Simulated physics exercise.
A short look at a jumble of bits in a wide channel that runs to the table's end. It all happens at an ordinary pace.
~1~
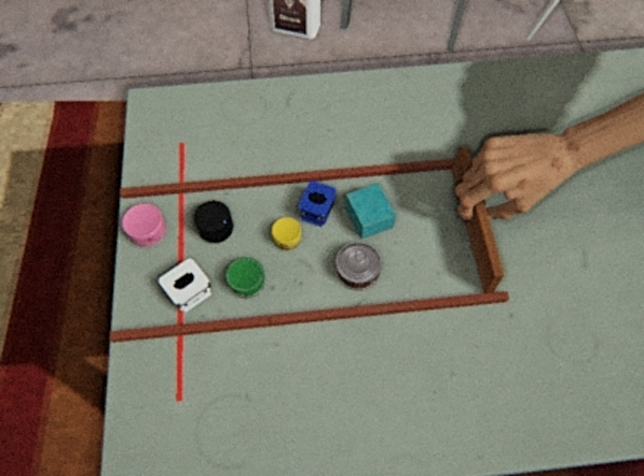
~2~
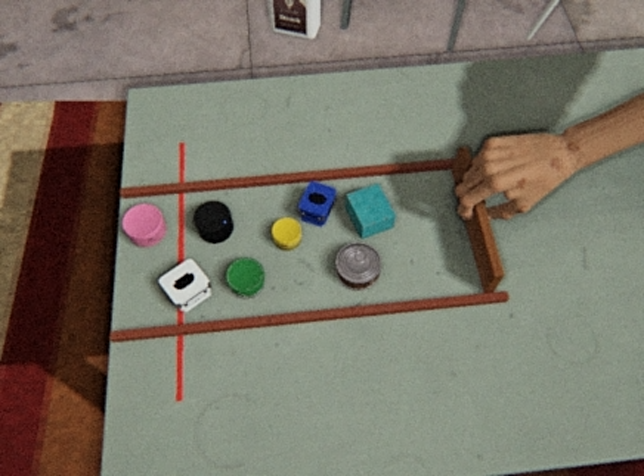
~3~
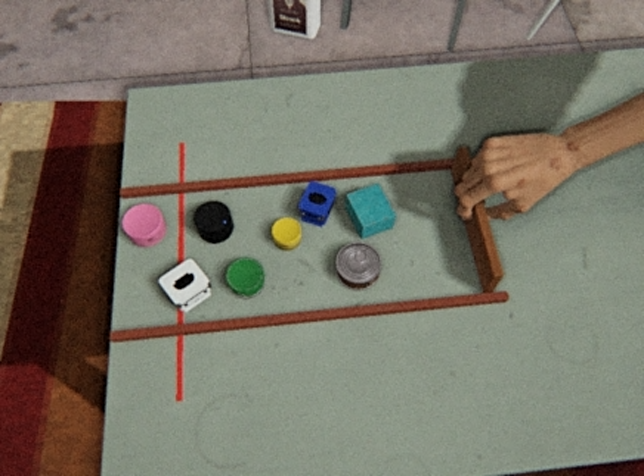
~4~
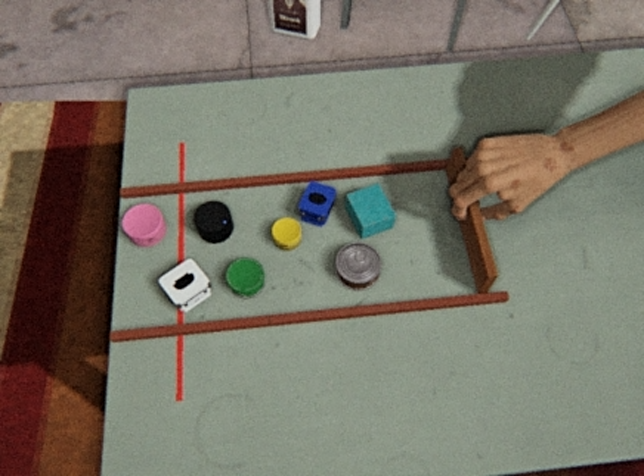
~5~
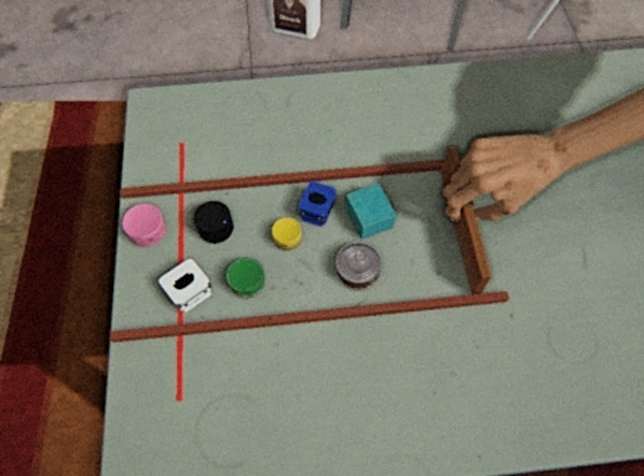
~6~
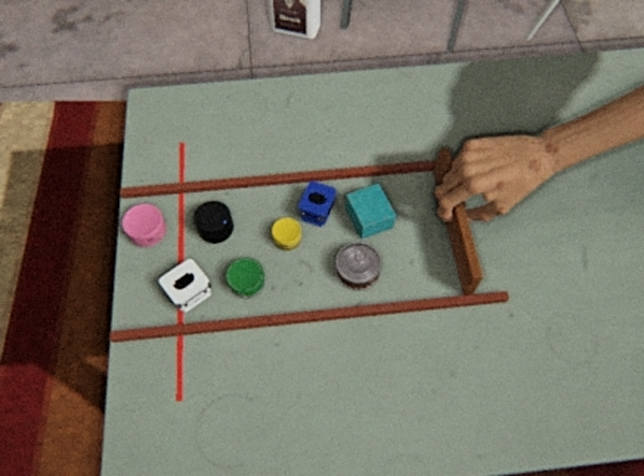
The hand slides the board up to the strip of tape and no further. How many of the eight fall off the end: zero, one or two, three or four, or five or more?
The number that fall off is three or four.
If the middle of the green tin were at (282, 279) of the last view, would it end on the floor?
From there it does not fall.
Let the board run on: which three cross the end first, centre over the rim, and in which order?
They are the pink tub, the white case, the black lid.
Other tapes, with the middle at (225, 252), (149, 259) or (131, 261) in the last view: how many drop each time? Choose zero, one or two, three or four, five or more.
One after another: One or two; five or more; more than four.
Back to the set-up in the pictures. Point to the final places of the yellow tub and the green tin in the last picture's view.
The yellow tub at (136, 261), the green tin at (115, 300).
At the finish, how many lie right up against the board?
2 of them.
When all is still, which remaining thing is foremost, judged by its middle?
The green tin.
Soon after, none off yet; pink tub at rest near (145, 226); white case at rest near (187, 286); black lid at rest near (214, 222).
By the end, the number that fall off is three or four; fallen, black lid, white case and pink tub.
